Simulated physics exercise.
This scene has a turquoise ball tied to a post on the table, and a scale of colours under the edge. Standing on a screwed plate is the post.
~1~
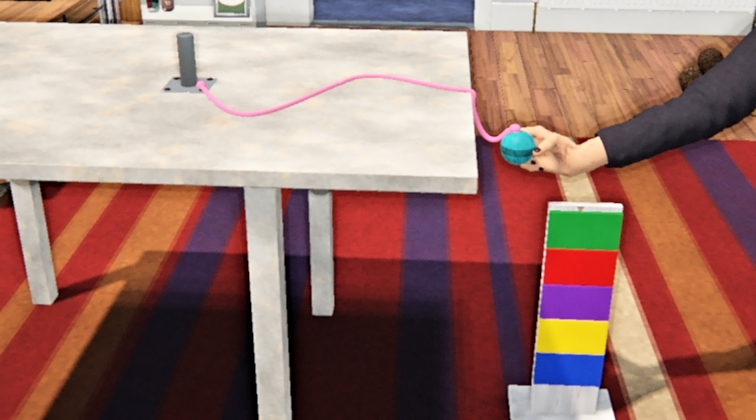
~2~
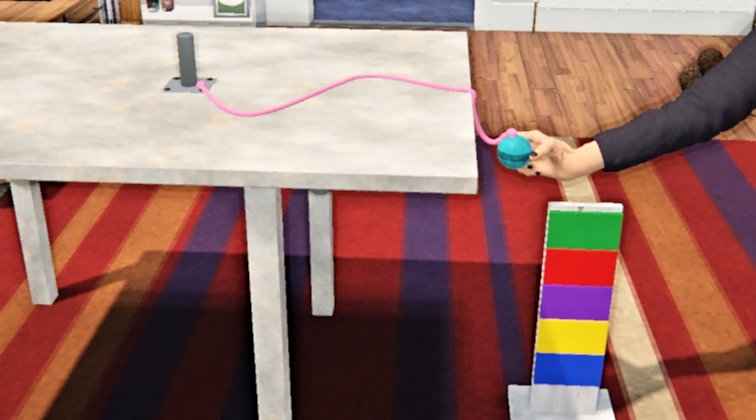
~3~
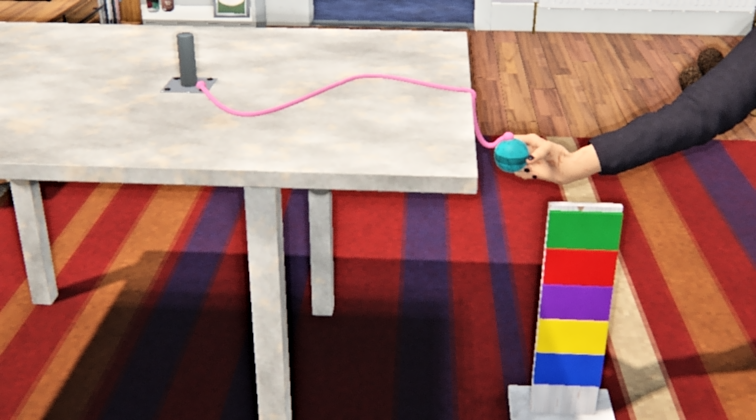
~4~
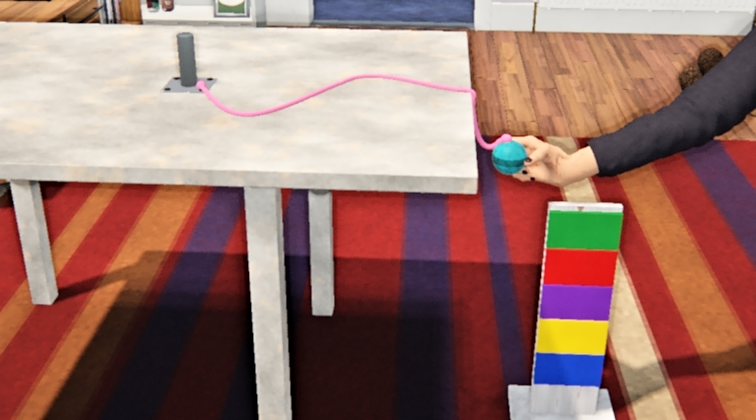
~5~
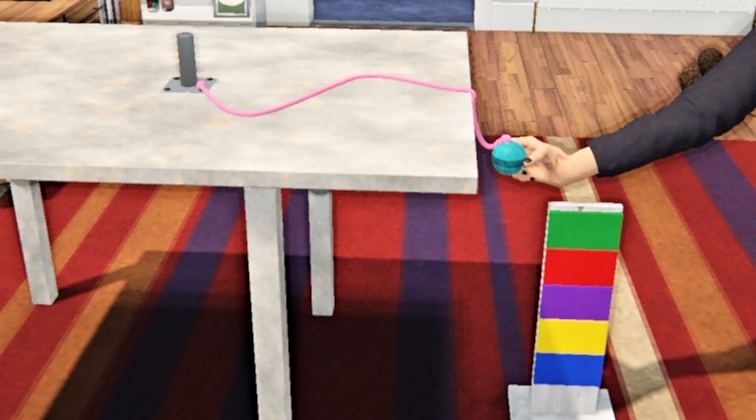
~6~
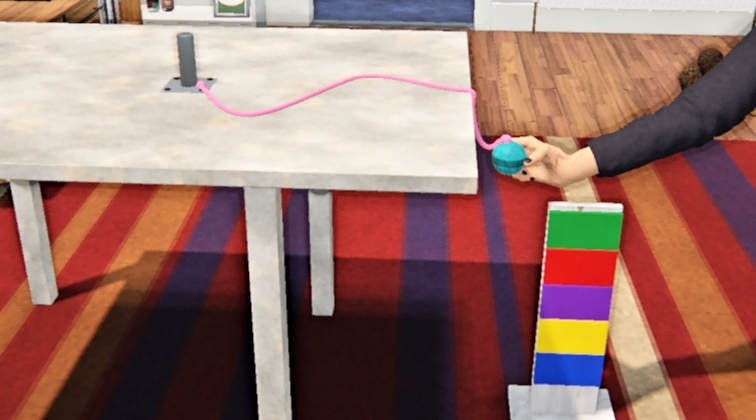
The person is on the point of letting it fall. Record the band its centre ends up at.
Centre ends at purple.
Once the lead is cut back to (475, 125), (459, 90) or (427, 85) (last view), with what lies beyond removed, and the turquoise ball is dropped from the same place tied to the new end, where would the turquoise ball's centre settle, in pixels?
Try 1: About (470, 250). Try 2: About (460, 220). Try 3: About (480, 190).
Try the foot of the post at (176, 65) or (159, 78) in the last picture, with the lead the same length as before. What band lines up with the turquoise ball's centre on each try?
It comes out red the first time and red the second time.
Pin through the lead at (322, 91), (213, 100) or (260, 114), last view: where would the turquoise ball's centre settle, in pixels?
Respectively (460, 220), (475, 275) and (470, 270).
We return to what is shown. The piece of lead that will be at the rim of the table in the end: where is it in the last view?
(371, 76), approximately.
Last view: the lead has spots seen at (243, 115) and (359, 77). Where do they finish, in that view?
You'll find the first mark at (302, 91) and the second mark at (461, 101).
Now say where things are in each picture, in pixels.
Turquoise ball (518, 147); green (584, 232); red (580, 269); purple (576, 304); yellow (572, 338); blue (568, 371), in the first frame.
Turquoise ball (515, 152); lead through (212, 99) (270, 111) (325, 90) (390, 77) (465, 92), in the second frame.
Turquoise ball (512, 155), in the third frame.
Turquoise ball (510, 157); lead through (212, 99) (270, 111) (325, 90) (390, 77) (465, 92), in the fourth frame.
Turquoise ball (510, 158), in the fifth frame.
Turquoise ball (510, 158); lead through (212, 99) (270, 111) (325, 90) (390, 77) (465, 92), in the sixth frame.
A little later, ball near (438, 283); level with red.
Next, ball near (485, 295); level with purple.
When it is over, ball near (470, 301); level with purple. Its middle rests at the purple band.
